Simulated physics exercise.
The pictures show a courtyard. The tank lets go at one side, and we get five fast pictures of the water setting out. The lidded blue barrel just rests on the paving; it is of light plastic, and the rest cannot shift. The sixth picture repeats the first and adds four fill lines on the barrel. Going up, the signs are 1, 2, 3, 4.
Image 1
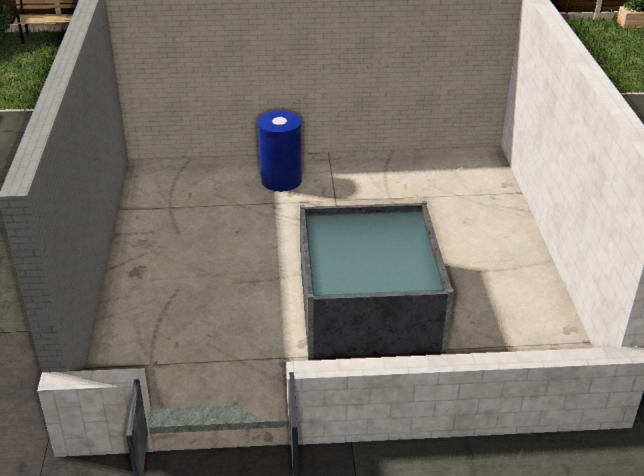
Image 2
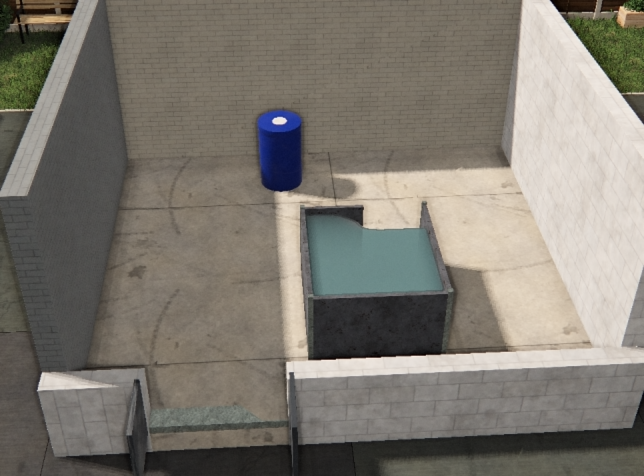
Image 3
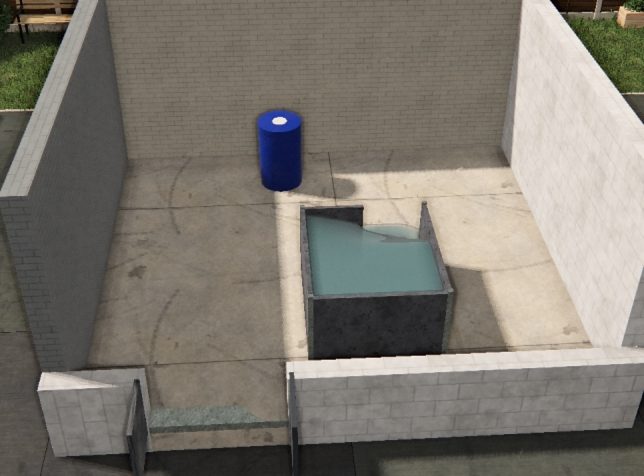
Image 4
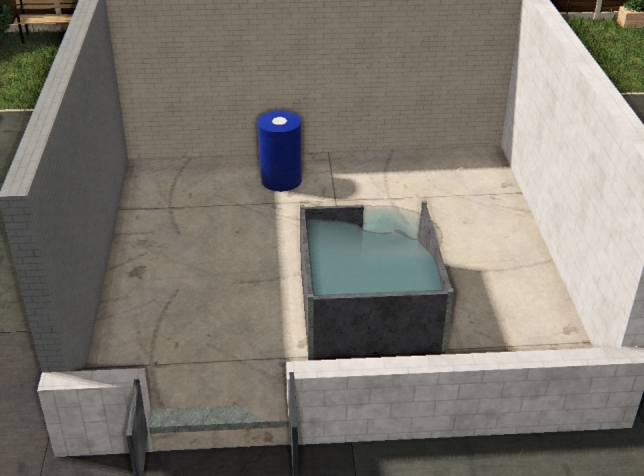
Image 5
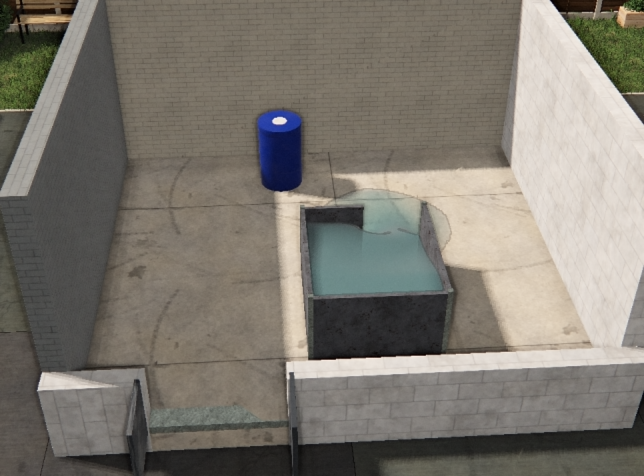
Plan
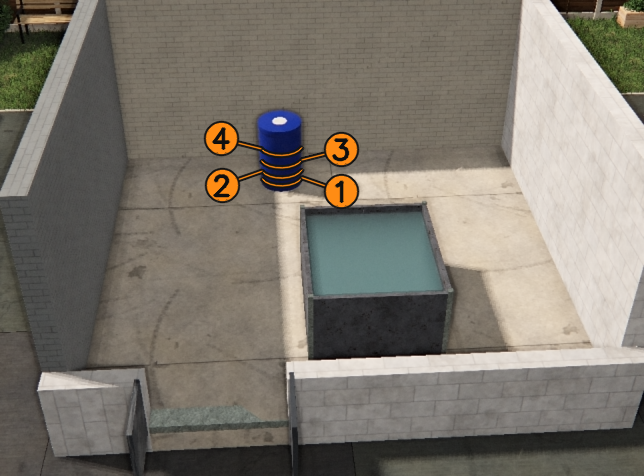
Water slips out through a gap at the back of a dark, open-topped tank, its level inside dropping slightly as a thin, clear sheet spreads over the ground behind and to the right. The walled courtyard is seen from above by a still camera, with an open gate at the front left. A blue barrel with a pale lid stands unmoved behind the tank, left of centre.
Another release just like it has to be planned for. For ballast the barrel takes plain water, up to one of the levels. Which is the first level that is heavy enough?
That is line 2.
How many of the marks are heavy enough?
Three of the four.
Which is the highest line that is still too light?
Here it is line 1.
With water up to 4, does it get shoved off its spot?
No, that is safe.
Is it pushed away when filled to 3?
No, that is safe.
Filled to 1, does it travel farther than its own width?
Yes, clearly.
On the marked copy, 1 at (282, 185); 2 at (282, 178); 3 at (282, 167); 4 at (281, 155); from the bottom up 1, 2, 3, 4.
With 1, it is pushed about twice its own width away.
With 2, it does not move.
With 3, it does not move.
With 4, it does not move.
